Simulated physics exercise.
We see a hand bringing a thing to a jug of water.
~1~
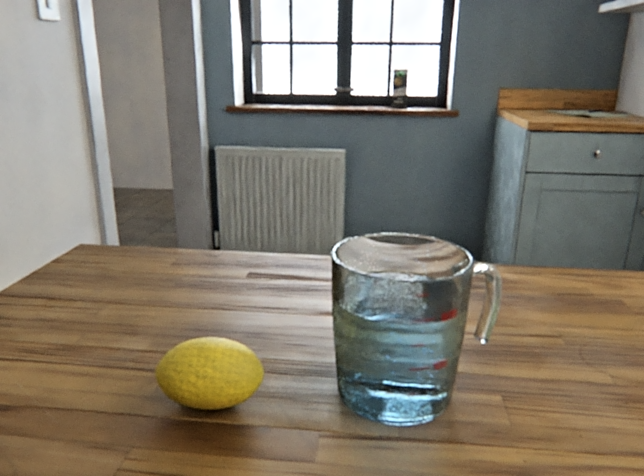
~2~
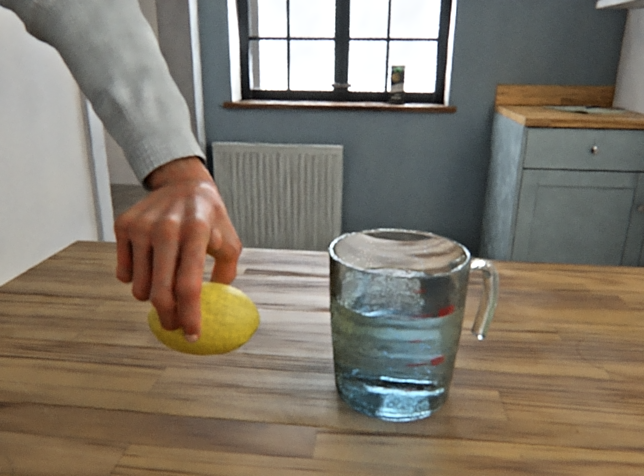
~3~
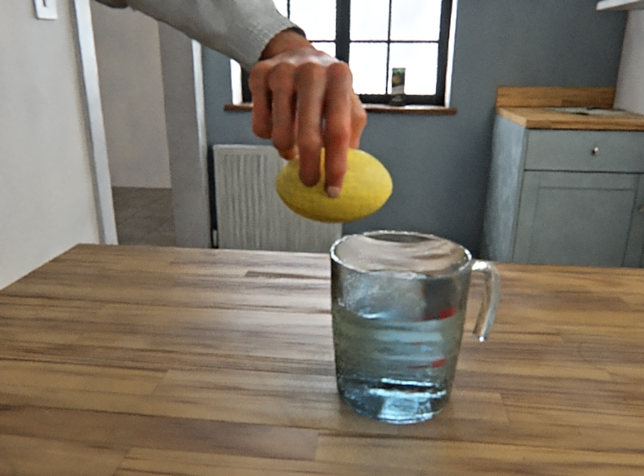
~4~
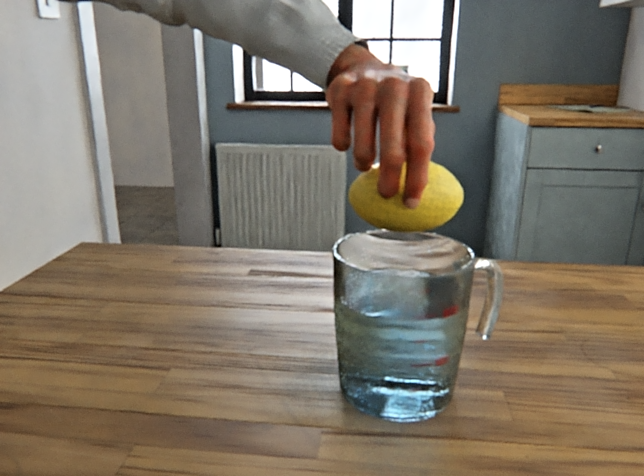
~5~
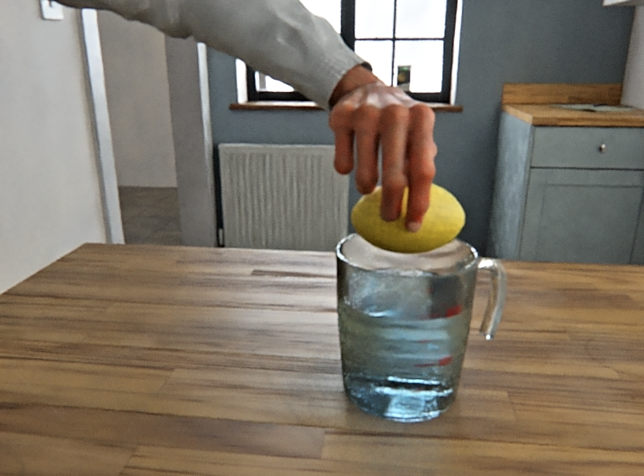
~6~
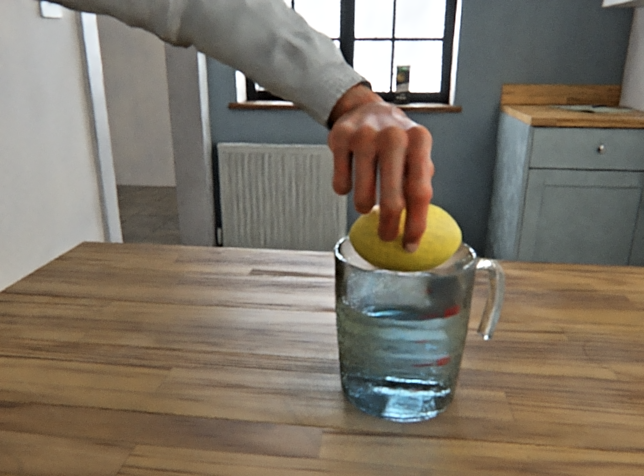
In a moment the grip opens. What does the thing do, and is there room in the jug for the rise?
The thing stays at the surface; the jug has room for it.
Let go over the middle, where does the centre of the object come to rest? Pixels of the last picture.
At about (402, 294).
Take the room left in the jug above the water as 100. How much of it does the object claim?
Close to 50 %.
Next, the lemon enters the water; the jug is about three quarters full.
After that, the lemon comes up again; the jug is about three quarters full.
Finally, the lemon rides on the surface; the jug is about three quarters full; the top is dry.
